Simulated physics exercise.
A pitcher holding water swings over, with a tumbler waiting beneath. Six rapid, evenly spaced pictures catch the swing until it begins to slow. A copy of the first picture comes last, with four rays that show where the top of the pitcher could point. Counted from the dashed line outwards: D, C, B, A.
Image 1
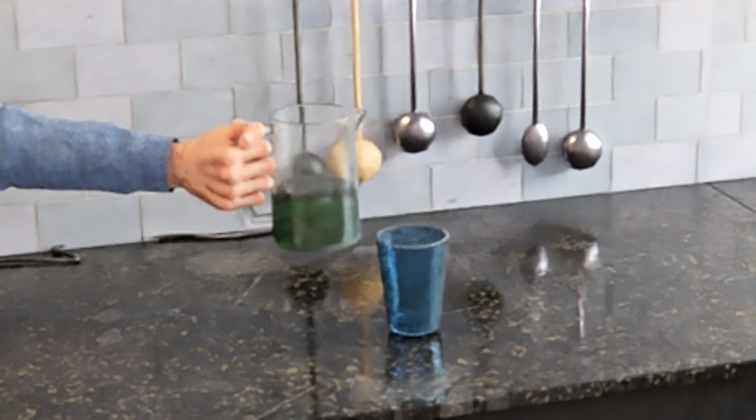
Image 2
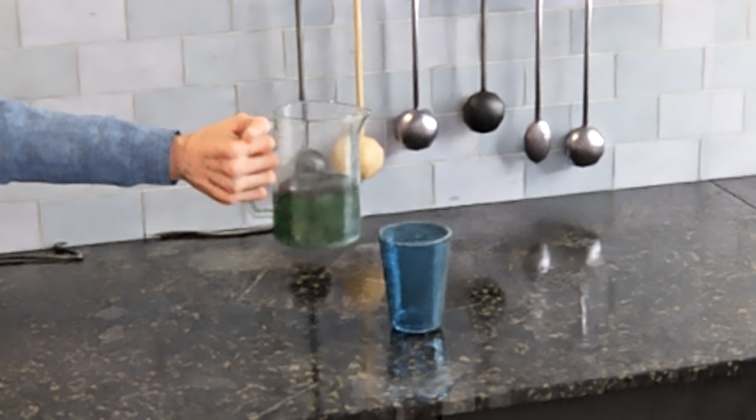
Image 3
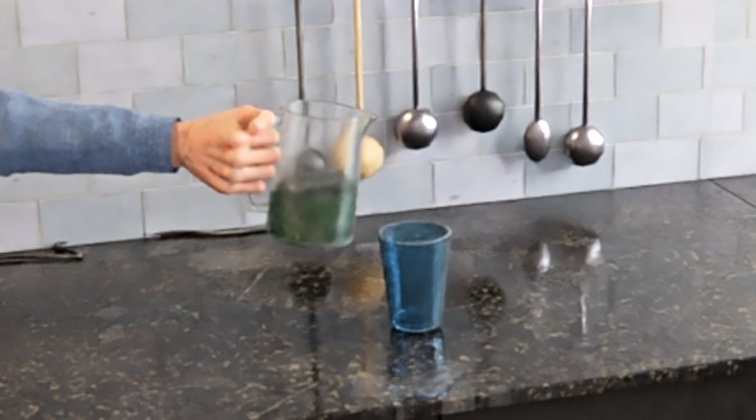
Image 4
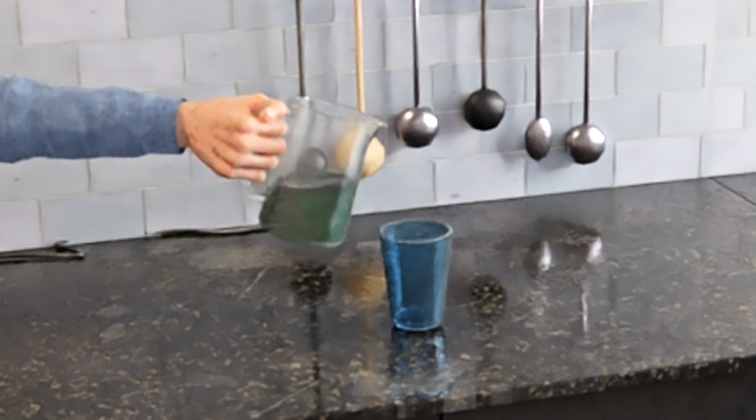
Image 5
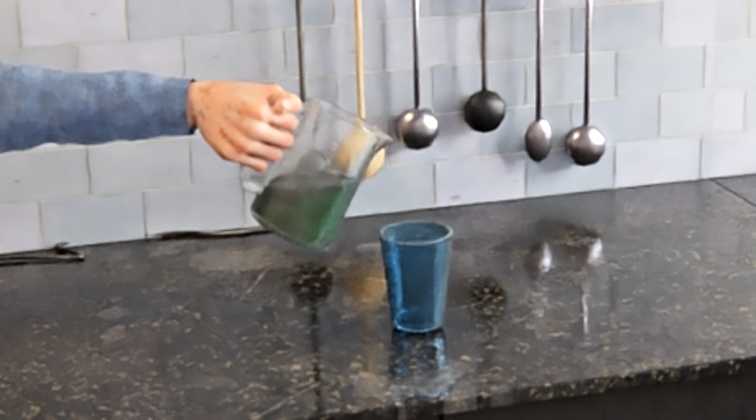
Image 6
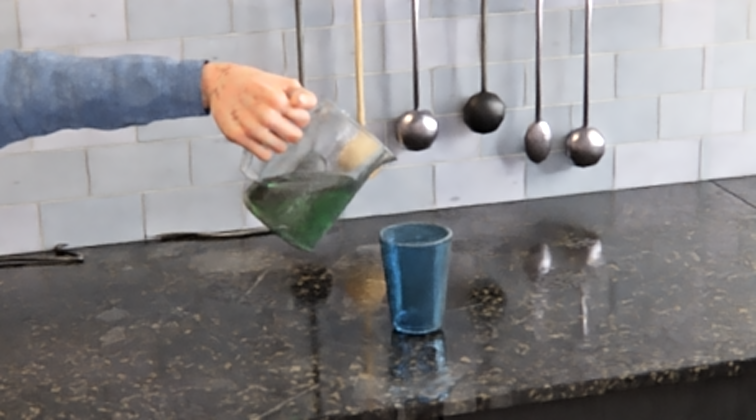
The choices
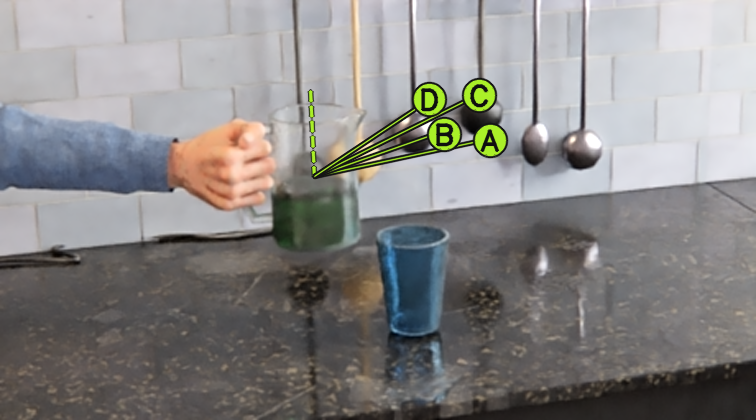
At the start, a hand in a blue sleeve holds a glass pitcher of green-looking water nearly upright, left of a blue tumbler on a dark speckled counter. The hand then rises slightly and turns the pitcher steadily rightward, its lip lowering toward the tumbler while the water stays inside.
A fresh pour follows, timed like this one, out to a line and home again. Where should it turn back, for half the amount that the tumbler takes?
The best mark is A.
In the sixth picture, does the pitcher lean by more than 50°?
No, it does not.
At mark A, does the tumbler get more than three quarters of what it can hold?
No.
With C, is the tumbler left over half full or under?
Under half.
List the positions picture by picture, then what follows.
Upright, lip at (365, 111); rim of the tumbler round (412, 235); nothing has left yet.
Tipped about 2°, lip at (370, 111); nothing has left yet.
Tipped about 8°, lip at (376, 116); nothing has left yet.
Tipped about 18°, lip at (385, 124); nothing has left yet.
Tipped about 30°, lip at (392, 140); nothing has left yet.
Tipped about 42°, lip at (396, 158); nothing has left yet.
On the marked copy, A at (473, 142); B at (427, 136); C at (463, 102); D at (415, 109).
With A, the tumbler ends with about 52 % of what it can hold; 3 % of the water is spilt.
With B, the tumbler ends with about 34 % of what it can hold.
With C, the tumbler ends with about 15 % of what it can hold.
With D, the tumbler ends with about 4 % of what it can hold.
